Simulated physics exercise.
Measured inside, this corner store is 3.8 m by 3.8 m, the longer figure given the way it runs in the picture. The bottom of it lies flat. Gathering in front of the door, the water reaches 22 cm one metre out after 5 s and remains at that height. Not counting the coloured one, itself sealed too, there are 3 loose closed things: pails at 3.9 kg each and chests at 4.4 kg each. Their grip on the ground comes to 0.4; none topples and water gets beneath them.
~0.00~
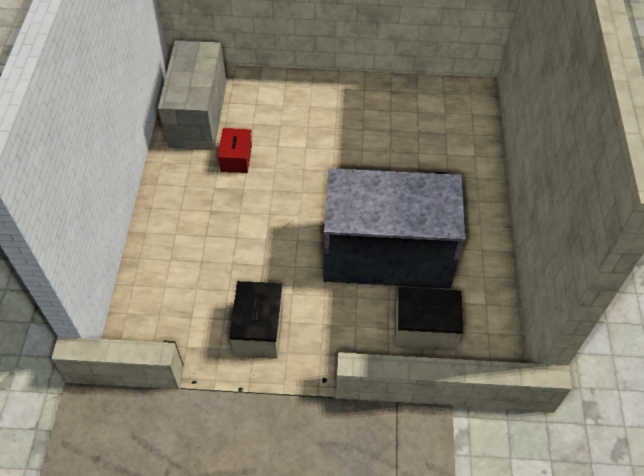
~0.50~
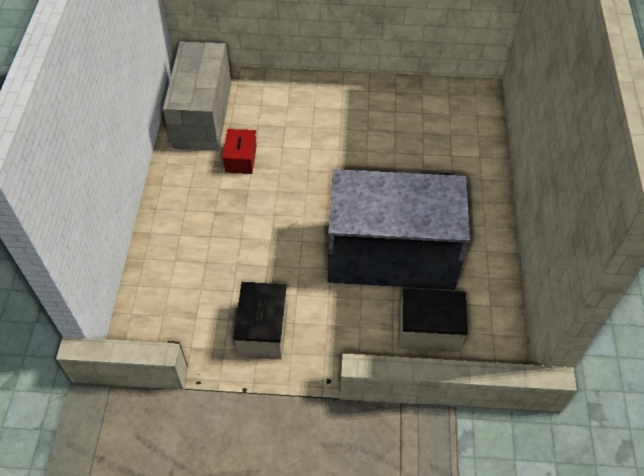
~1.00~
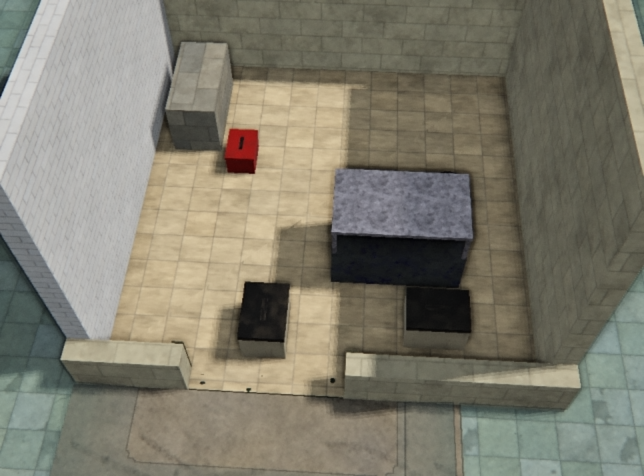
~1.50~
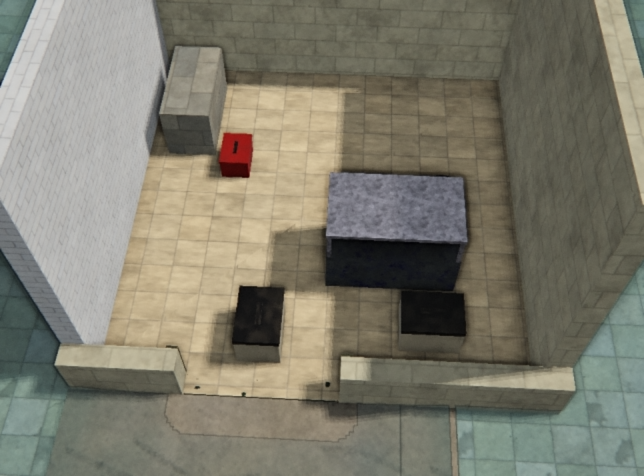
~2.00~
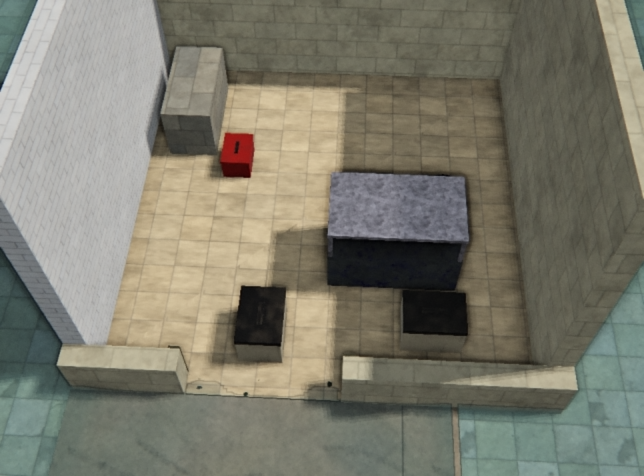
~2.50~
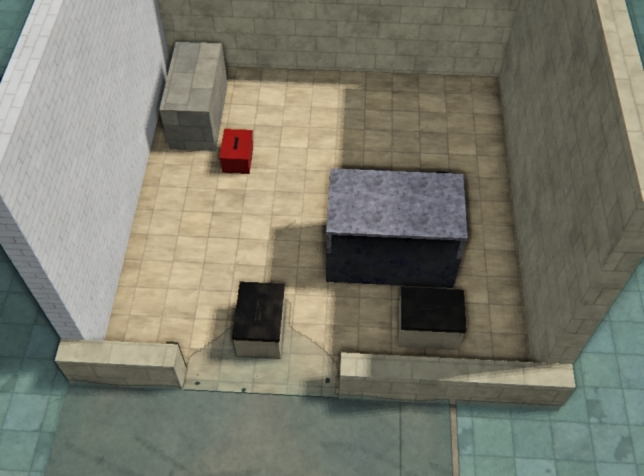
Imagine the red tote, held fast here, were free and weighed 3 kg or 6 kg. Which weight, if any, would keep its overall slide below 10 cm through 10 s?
Neither amount suffices.
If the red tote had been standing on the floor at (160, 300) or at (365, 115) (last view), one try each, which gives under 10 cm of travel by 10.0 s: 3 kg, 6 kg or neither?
In that order: No load works; no load works.
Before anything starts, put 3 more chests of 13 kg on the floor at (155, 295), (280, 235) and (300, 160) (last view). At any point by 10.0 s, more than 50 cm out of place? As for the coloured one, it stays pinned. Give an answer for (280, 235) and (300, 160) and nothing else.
Respectively, exceeded and exceeded.
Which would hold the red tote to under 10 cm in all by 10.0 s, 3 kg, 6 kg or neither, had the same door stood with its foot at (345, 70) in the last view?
That way, neither mass suffices.
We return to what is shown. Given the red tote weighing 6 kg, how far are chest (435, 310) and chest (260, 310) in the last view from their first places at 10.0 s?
They've ended up 20 cm and 300 cm away, in that order.
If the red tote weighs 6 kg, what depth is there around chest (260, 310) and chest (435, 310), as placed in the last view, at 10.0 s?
First about 13 cm, second about 6 cm.
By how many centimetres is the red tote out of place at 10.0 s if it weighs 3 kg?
About 40 cm off its spot.
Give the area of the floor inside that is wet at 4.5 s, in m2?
My estimate is roughly 5.0 m2.
After 3.5 s the red tote would be 0 cm from its start with 3 kg and 0 cm from its start with 6 kg; 0 cm of water round it then.
After 4.5 s the red tote would be 0 cm from its start with 3 kg and 0 cm from its start with 6 kg; 1 cm of water round it then.
After 7.0 s the red tote would be 118 cm from its start with 3 kg and 115 cm from its start with 6 kg; 11 cm of water round it then.
After 10.0 s the red tote would be 43 cm from its start with 3 kg and 48 cm from its start with 6 kg; 14 cm of water round it then.
